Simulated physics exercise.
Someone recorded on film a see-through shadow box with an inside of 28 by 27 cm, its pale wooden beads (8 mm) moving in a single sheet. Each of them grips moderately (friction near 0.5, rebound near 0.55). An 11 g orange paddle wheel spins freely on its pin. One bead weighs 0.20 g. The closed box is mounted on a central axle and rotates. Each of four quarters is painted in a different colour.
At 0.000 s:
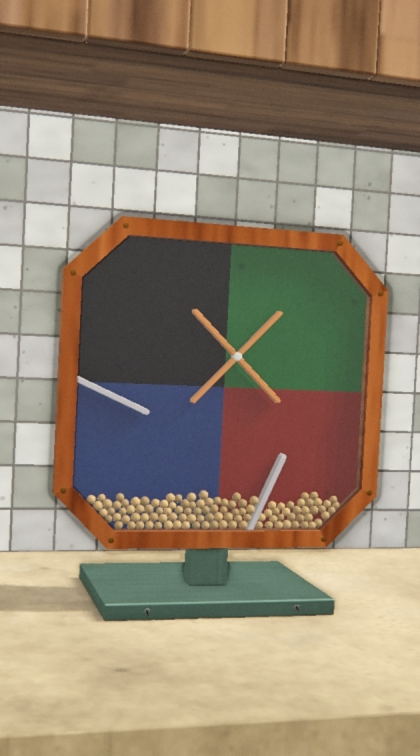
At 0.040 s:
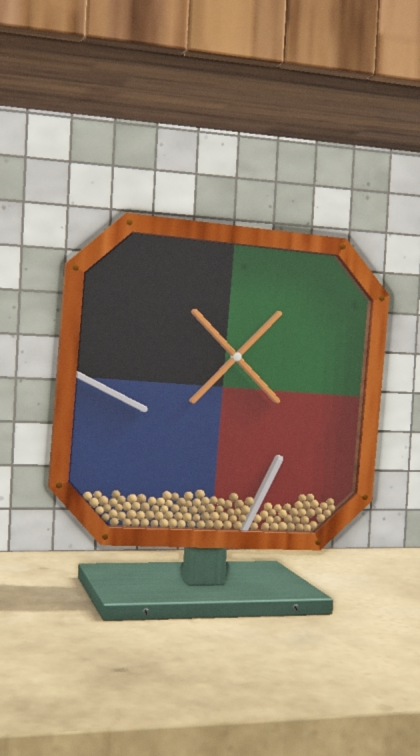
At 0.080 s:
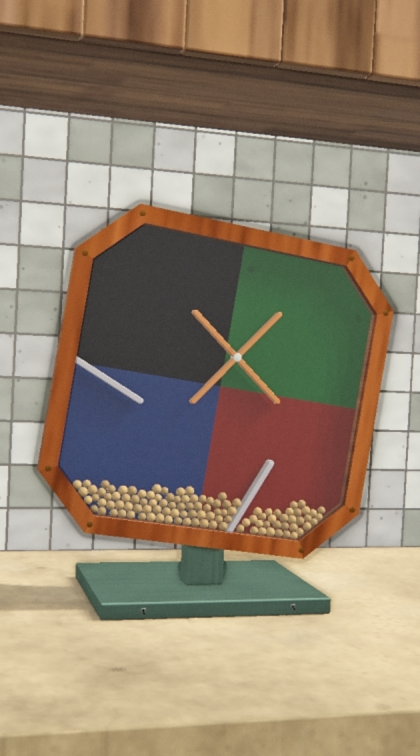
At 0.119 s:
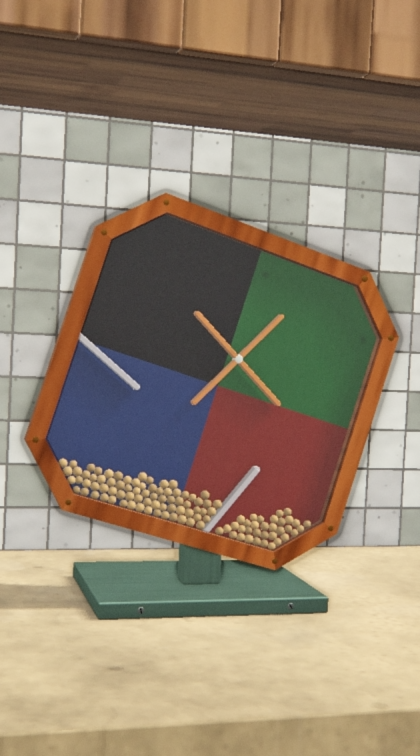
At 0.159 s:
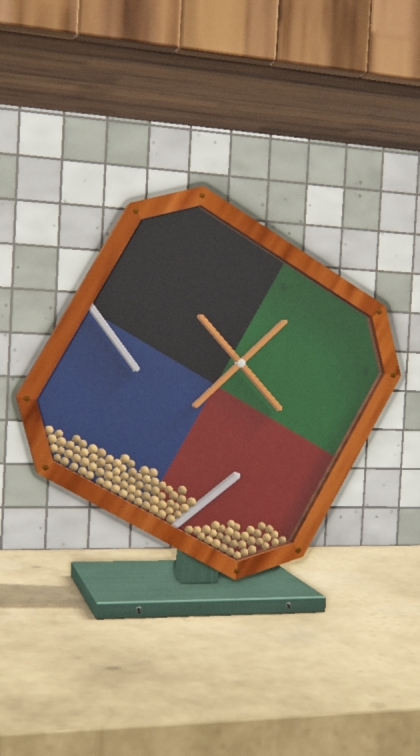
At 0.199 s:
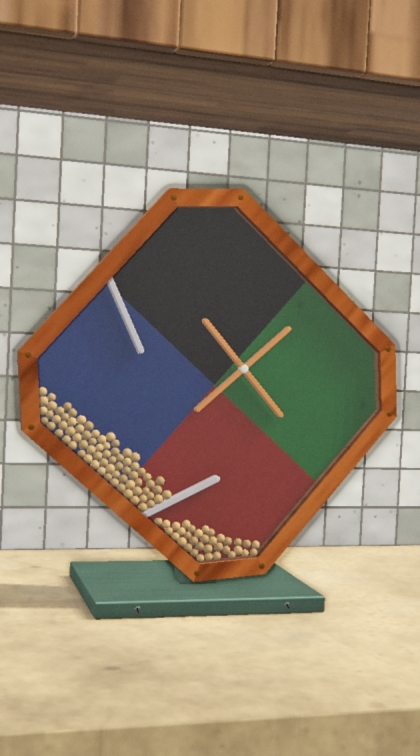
On a pale counter before a grey-and-white tiled wall, seen straight on by a still camera, an orange-framed, eight-sided box stands on a green base. Its back shows black upper left, green upper right, blue lower left and red lower right, with an orange paddle cross, two pale bars and wooden beads along the bottom. The box turns clockwise, slowly then faster, and the beads shift left, banking along the lower-left side.
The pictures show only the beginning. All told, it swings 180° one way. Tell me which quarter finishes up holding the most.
Answer: Green.
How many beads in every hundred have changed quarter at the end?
Moved share: About 100 per cent.
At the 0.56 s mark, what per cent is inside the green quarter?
It works out at roughly 25 per cent.
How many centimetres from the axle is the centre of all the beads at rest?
About 5 cm left and 11 cm below.
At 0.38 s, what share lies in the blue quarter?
About 50 %.
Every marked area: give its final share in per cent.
Red quarter 0, blue quarter 0, green quarter 80, black quarter 20.
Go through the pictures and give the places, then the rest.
Level; about 110 beads; beads' middle (216, 512); highest (314, 496); orange paddle wheel (237, 357); red (288, 457), blue (151, 454), green (295, 322), black (157, 314), in the first frame.
Turned 2° clockwise; beads' middle (212, 512); highest (200, 494), in the second frame.
Turned 7° clockwise; beads' middle (201, 510); highest (87, 484); wall ends (270, 463), (140, 400), in the third frame.
Turned 16° clockwise; beads' middle (183, 506); highest (63, 463); orange paddle wheel (238, 359), in the fourth frame.
Turned 28° clockwise; beads' middle (159, 497); highest (49, 430), in the fifth frame.
Turned 40° clockwise; beads' middle (137, 483); highest (42, 392); orange paddle wheel (243, 369); red (220, 483), blue (117, 388), green (307, 382), black (209, 285), in the sixth frame.
After 0.38 s, it stands 96° clockwise; the beads' middle is 11 cm left of and level with the centre; red 50 %, blue 50 %.
After 0.56 s, it stands 152° clockwise; the beads' middle is 7 cm left of and level with the centre; red 65 %, blue 10 %, green 25 %.
After 0.72 s, it stands 180° clockwise; the beads' middle is 7 cm left of and 7 cm below the centre; red 10 %, green 85 %, black 5 %.
All still by 4.4 s, it stands 180° clockwise; red 0 %, blue 0 %, green 80 %, black 20 %.
